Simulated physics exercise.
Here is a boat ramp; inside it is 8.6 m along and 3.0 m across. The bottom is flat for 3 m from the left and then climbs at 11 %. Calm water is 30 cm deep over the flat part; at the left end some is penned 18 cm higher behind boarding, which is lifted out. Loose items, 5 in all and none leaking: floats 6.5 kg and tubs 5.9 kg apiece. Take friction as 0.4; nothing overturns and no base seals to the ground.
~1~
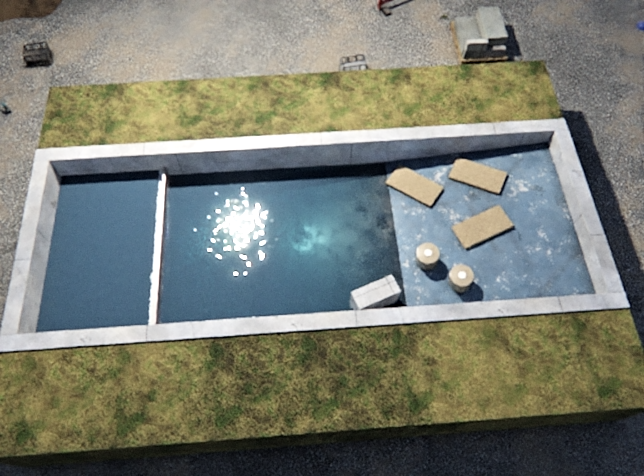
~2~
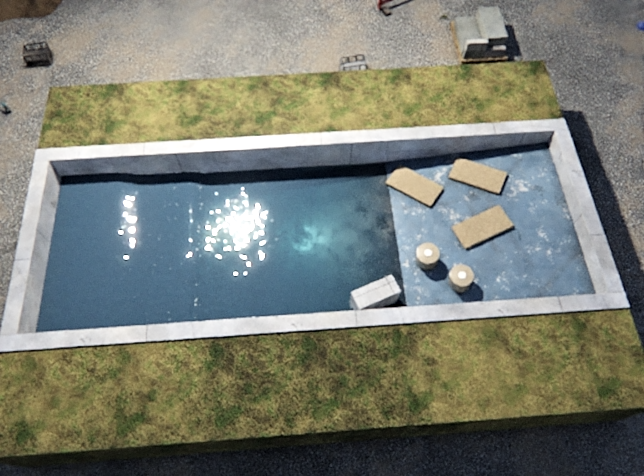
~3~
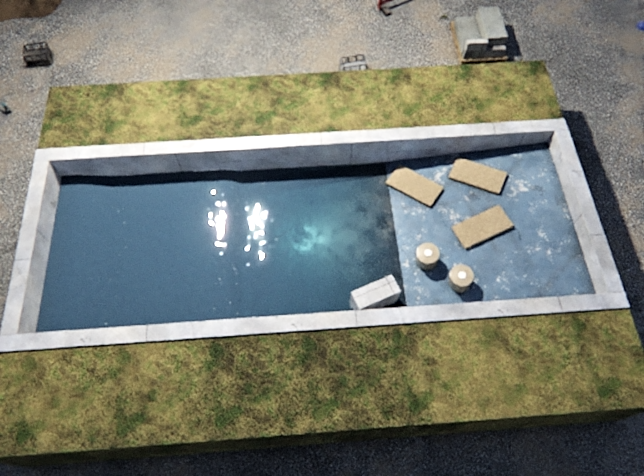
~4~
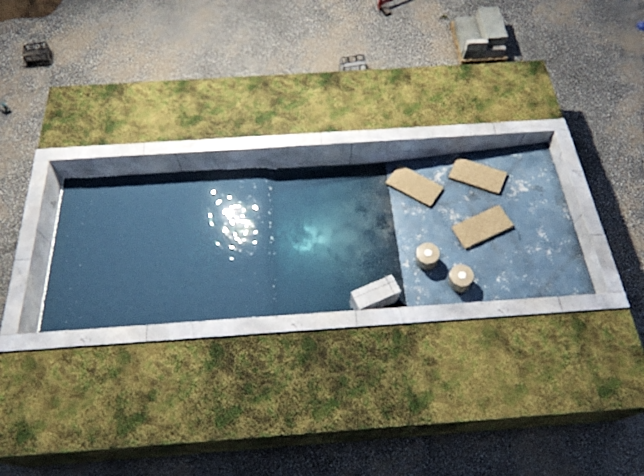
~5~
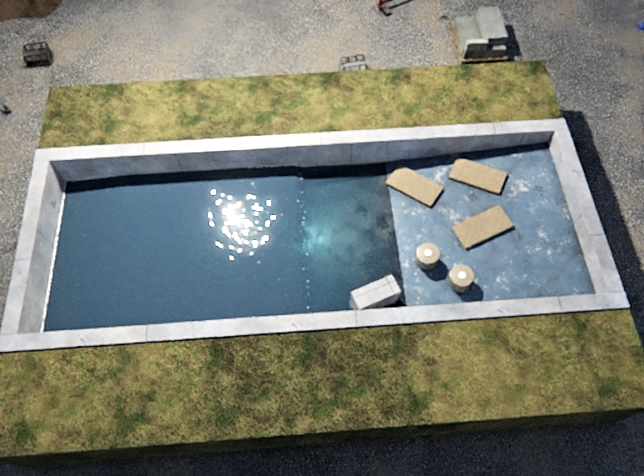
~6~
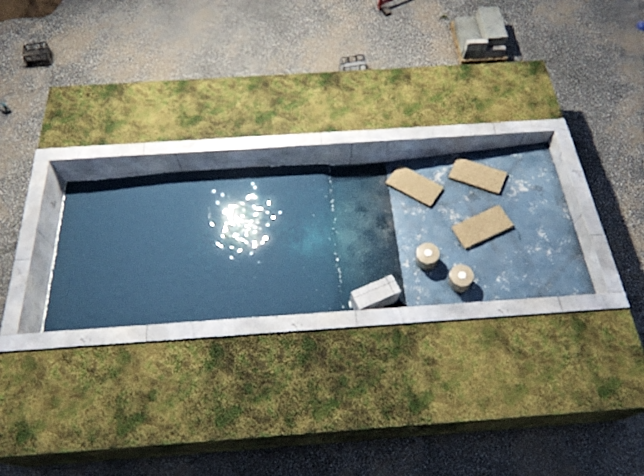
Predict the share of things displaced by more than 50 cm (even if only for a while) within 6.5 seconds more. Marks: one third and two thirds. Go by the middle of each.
That comes to two thirds or above.
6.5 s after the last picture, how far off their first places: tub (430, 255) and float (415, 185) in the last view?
In turn: 30 cm, 250 cm.
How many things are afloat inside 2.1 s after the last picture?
1 of them.
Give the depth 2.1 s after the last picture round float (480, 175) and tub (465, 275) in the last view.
Roughly 3 and 4 cm.
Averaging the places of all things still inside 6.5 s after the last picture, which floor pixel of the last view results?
Near (335, 227).
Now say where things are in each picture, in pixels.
A float at (415, 185), on the bottom; a tub at (430, 253), on the bottom; water covers 16.7 m2; 0 of 5 have shifted, in the first picture.
A float at (415, 185), on the bottom; a tub at (430, 253) rests on the ground; water covers 16.7 m2; 0 of 5 have shifted, in the second picture.
A float at (415, 185), on the bottom; a tub at (430, 253) rests on the ground; 16.7 m2 under water; 0 of 5 have shifted, in the third picture.
A float at (415, 185) rests on the ground; a tub at (430, 253) rests on the ground; 16.7 m2 under water; 0 of 5 have shifted, in the fourth picture.
A float at (415, 185), on the bottom; a tub at (430, 253) rests on the ground; 16.7 m2 under water; 0 of 5 have shifted, in the fifth picture.
A float at (415, 185) rests on the ground; a tub at (430, 253), on the bottom; 16.7 m2 under water; 0 of 5 have shifted, in the sixth picture.
Then, 0.6 s after the last picture 0 of 5 are over 50 cm from their spots; 0 afloat.
Then, 2.1 s after the last picture 0 of 5 are over 50 cm from their spots; 1 afloat.
Then, 4.1 s after the last picture 1 of 5 are over 50 cm from their spots; 4 afloat.
Then, 6.5 s after the last picture 4 of 5 are over 50 cm from their spots, and 5 have been at some point; 4 afloat.
